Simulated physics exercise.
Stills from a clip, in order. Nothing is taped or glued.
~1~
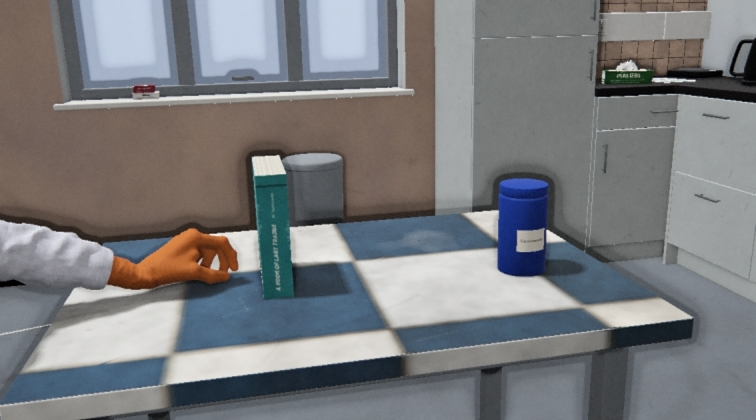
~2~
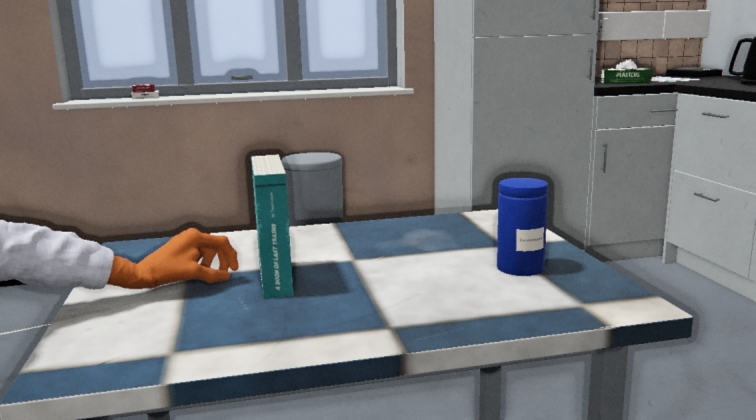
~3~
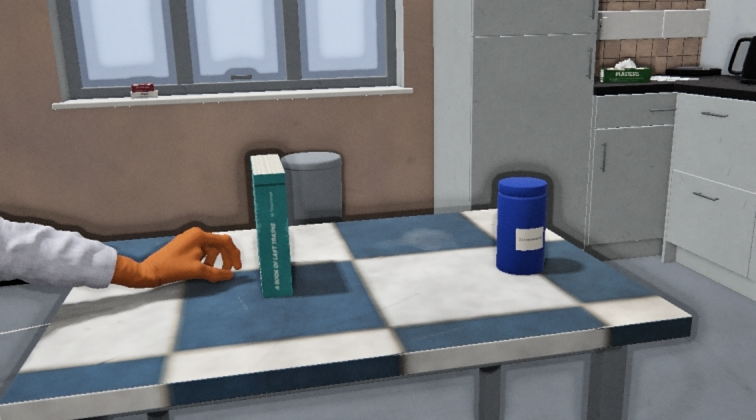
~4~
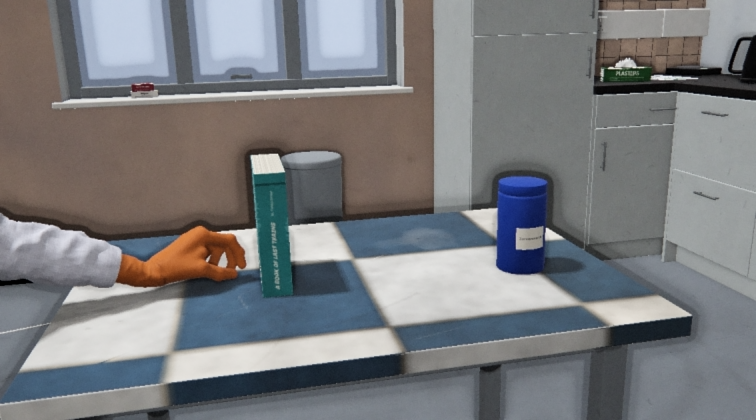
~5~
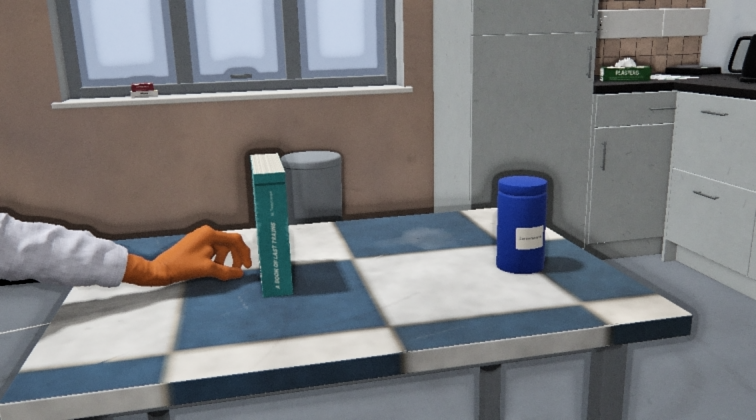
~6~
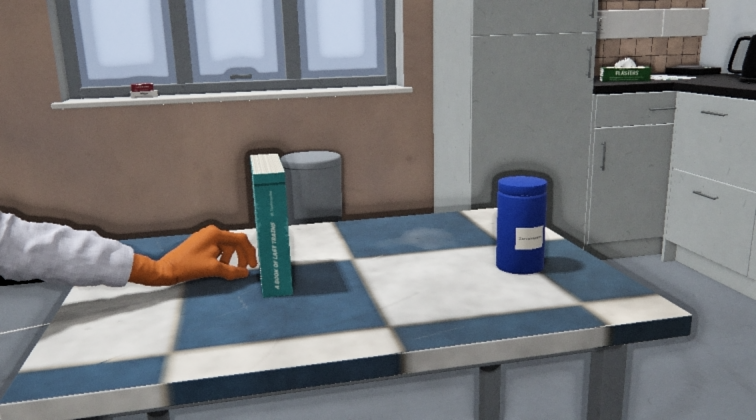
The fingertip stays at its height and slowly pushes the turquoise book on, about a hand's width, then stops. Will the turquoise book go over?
No, it stays on its base.
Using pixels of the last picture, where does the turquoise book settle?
In the last picture, near pixel (341, 216).
Then, 0.40 s on from there, turquoise book shifted a little near (293, 220).
Then, 0.80 s on from there, turquoise book shifted a little near (321, 218).
In the end, moved from the start, turquoise book. At the end, from the last picture's camera, turquoise book near (341, 216).
